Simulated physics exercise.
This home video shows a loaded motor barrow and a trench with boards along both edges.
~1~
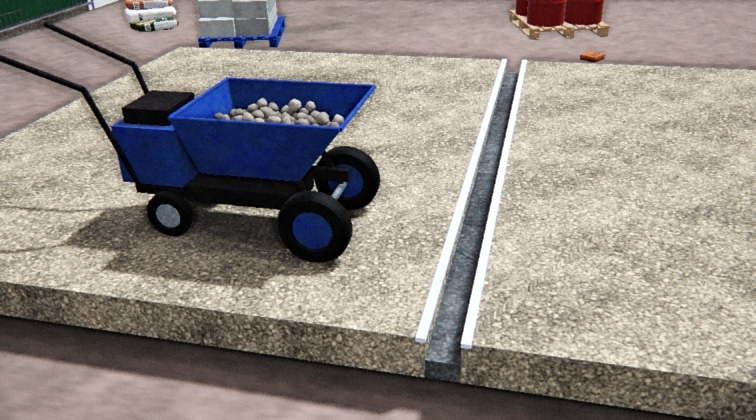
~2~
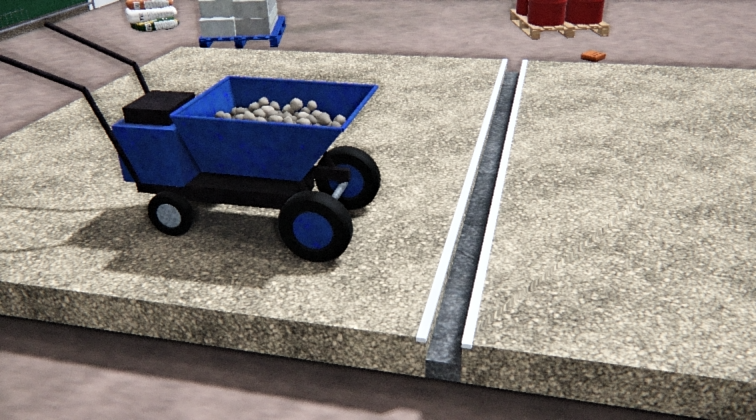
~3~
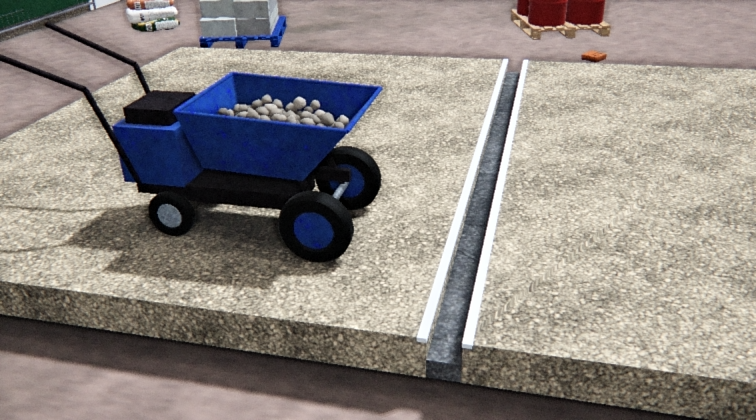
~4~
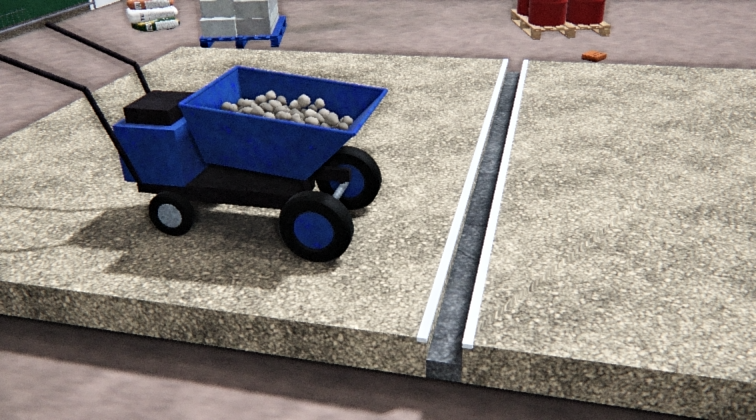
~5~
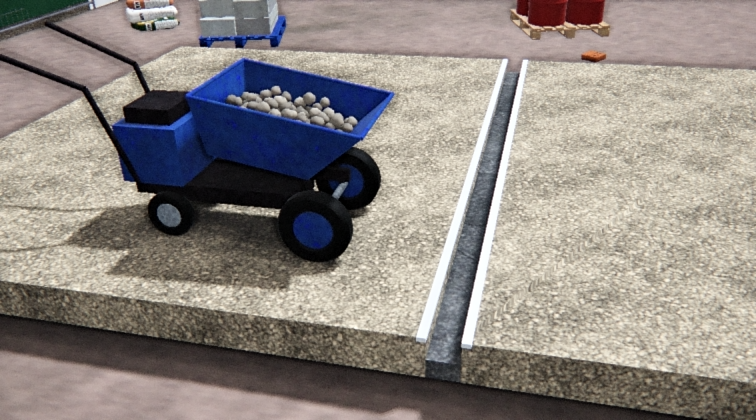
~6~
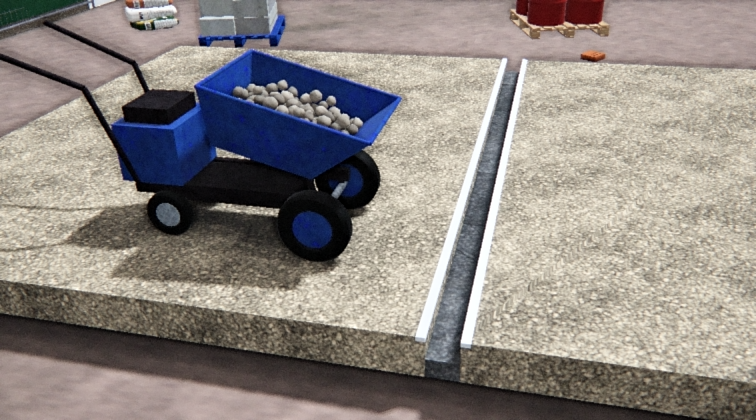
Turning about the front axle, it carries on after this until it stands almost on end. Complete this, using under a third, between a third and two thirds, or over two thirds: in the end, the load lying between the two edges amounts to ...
The load between the two edges amounts to between a third and two thirds of it.
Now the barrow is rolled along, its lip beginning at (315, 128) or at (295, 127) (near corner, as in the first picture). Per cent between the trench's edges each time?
From the first spot you get 40 percent, and from the second 30 percent.
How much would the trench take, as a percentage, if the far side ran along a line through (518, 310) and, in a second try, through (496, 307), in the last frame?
Around 90 percent first, around 80 percent second.
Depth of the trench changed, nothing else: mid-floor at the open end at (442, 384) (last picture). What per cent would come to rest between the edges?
I'd put it at about 70 in a hundred.
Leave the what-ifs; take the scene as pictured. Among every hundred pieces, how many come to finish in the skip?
I'd say around 0 per cent.
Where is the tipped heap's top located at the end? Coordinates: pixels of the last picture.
Top, approx.: (453, 229).
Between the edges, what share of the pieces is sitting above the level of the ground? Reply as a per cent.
My best guess is some 45 per cent.
Soon after the last picture, skip tipped steeply; all in the skip.
A little later, skip tipped steeply; nearly all in the skip; a stray few short of the trench; a stray few in or heaped over the trench; a stray few beyond it; a stray few falling.
Later still, skip tipped right over; about a quarter in the skip; a small part short of the trench; about half in or heaped over the trench; about a quarter beyond it.
By the end, skip tipped right over; a stray few in the skip; about a quarter short of the trench; about half in or heaped over the trench; about a quarter beyond it.
